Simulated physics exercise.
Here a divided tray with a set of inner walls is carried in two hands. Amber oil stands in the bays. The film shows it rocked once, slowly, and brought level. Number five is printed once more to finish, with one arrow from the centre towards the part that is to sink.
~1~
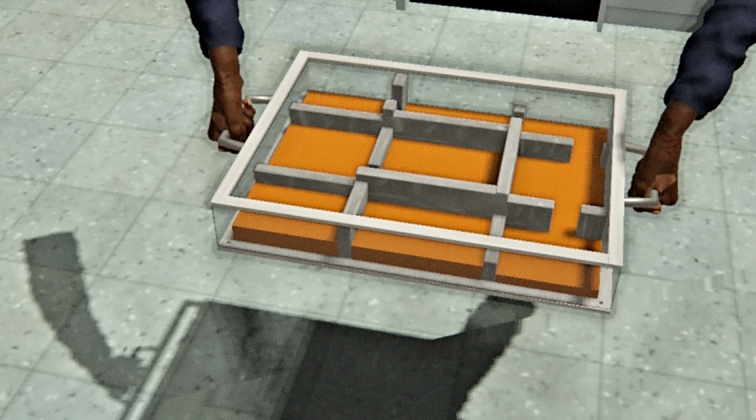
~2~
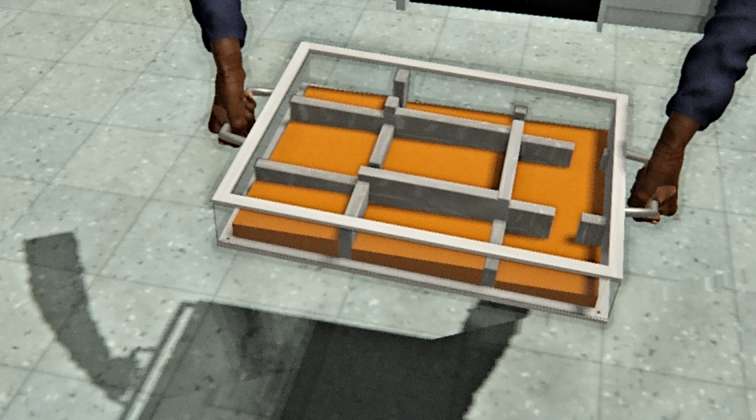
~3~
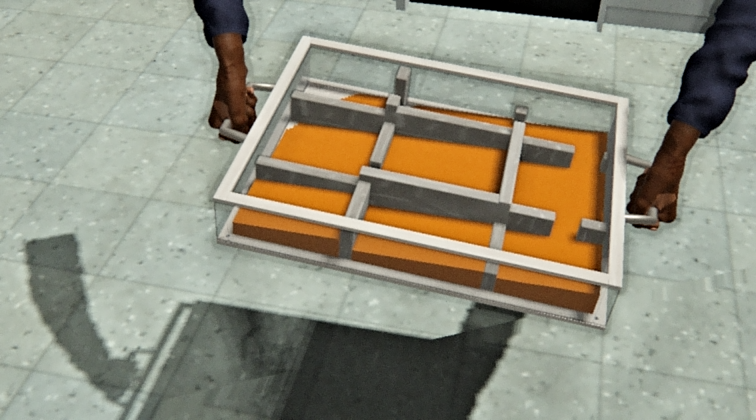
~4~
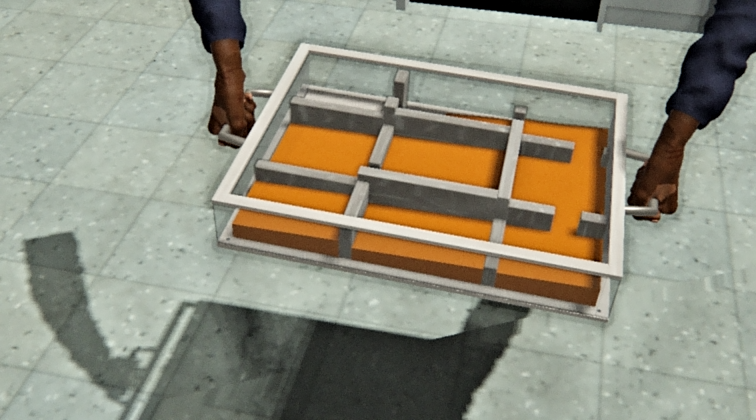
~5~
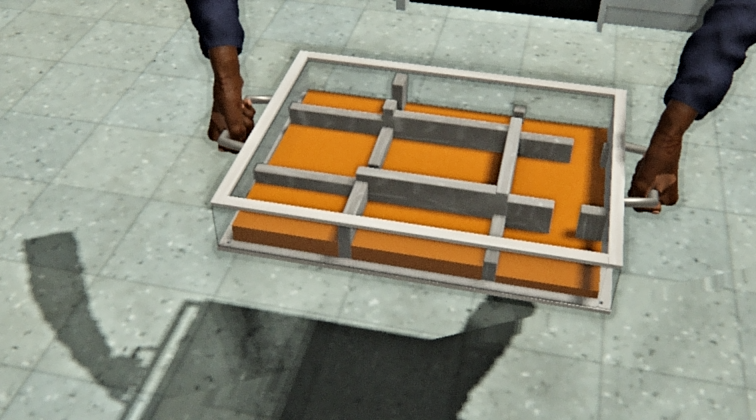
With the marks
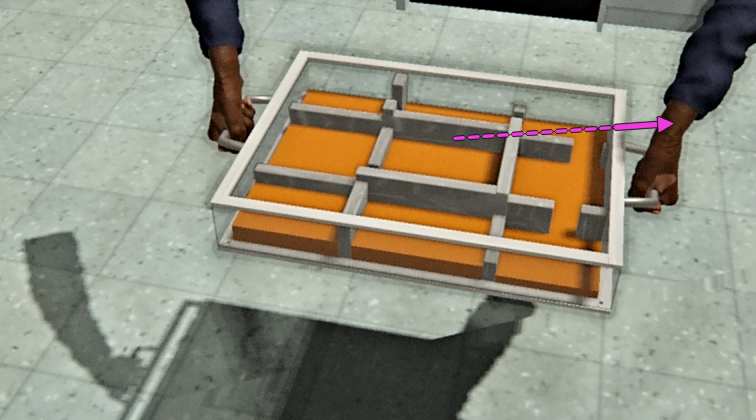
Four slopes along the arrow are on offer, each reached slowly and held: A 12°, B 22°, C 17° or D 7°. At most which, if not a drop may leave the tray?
The limit is C.
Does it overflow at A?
No.
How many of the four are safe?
Three.
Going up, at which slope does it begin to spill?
That is slope B.
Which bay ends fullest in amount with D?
That is the central bay.
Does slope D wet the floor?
No, that is safe.
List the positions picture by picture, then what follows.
In the first frame, the tray is level; deepest in the front left bay, at (299, 210), shallowest in the back right.
The second frame shows tipped about 3° down to the front right; no wall is crossed.
The third frame shows tipped about 6° down to the front right; no wall is crossed.
The fourth frame shows tipped about 3° down to the front right; no wall is crossed.
In the fifth frame, the tray is level; deepest in the front left bay, at (299, 210), shallowest in the front right.
The arrow ends at (667, 123).
If A is chosen, nothing spills; the central bay holds the most.
If B is chosen, about 5 % goes over the rim.
If C is chosen, nothing spills; the central bay holds the most.
If D is chosen, nothing spills; the central bay holds the most.
